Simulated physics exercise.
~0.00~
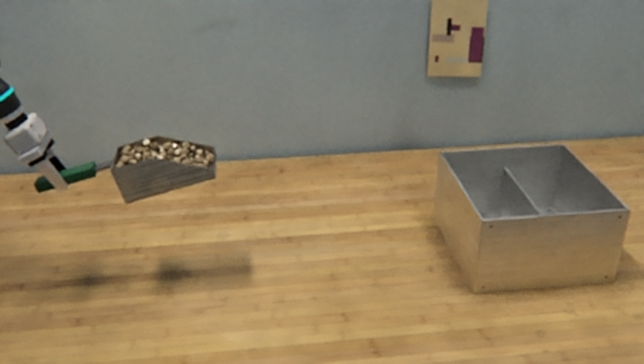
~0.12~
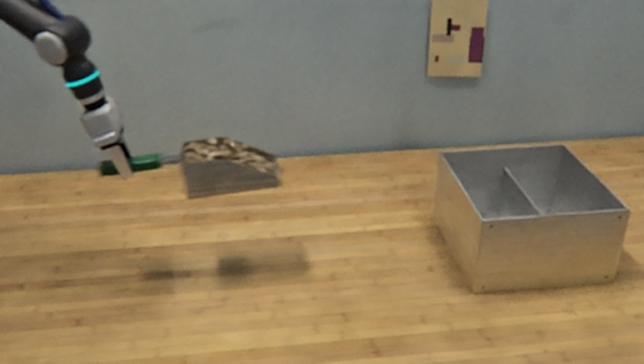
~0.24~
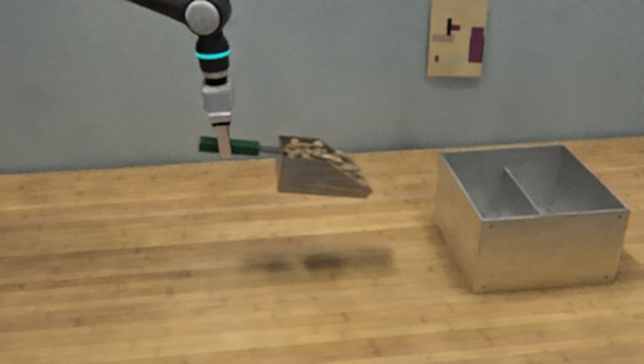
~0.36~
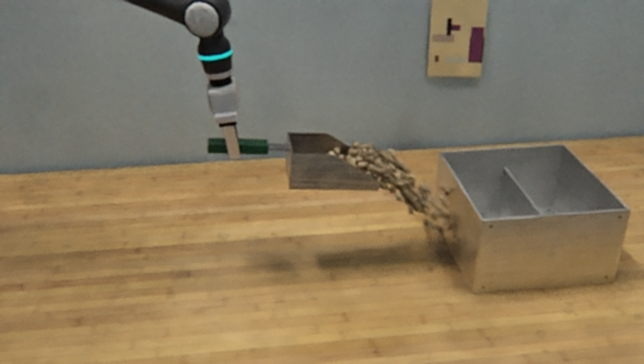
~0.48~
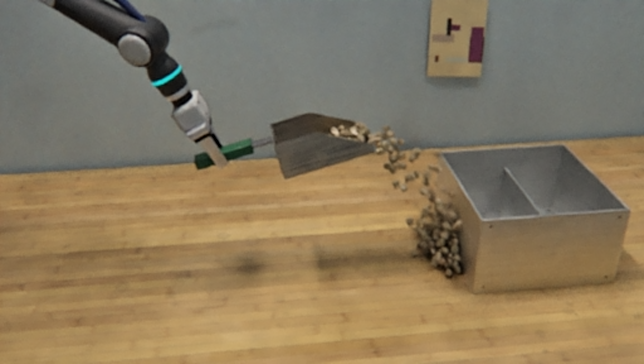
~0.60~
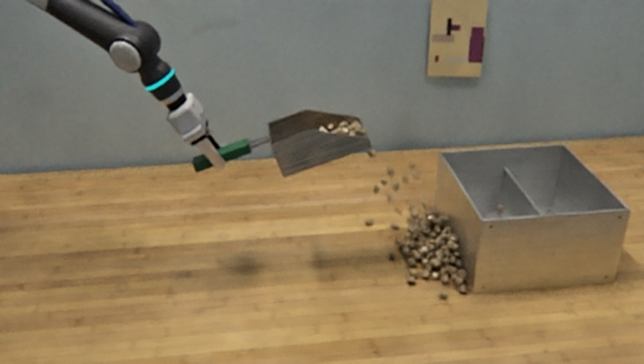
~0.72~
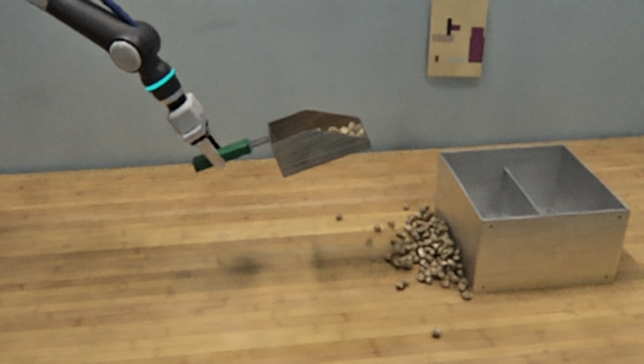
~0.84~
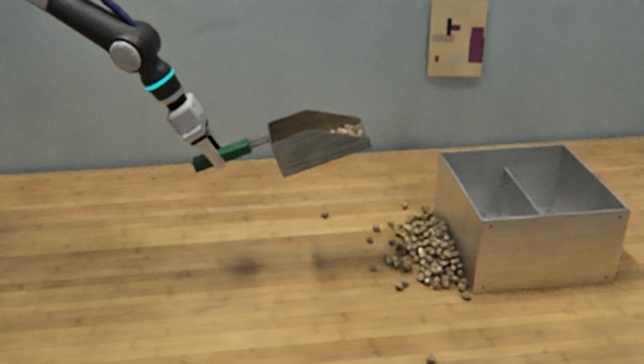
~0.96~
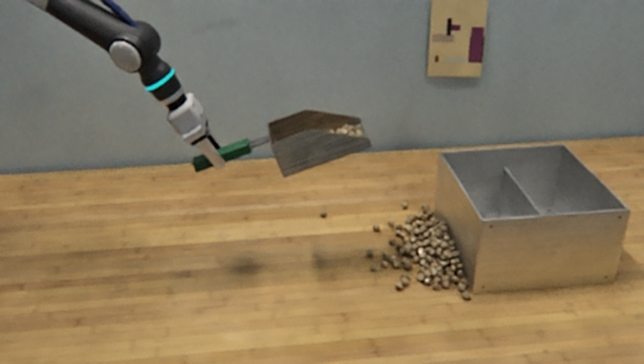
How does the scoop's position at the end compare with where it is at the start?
At the end the scoop is farther to the right and a little higher than at the start, hovering just short of the metal box instead of near the left side of the view.
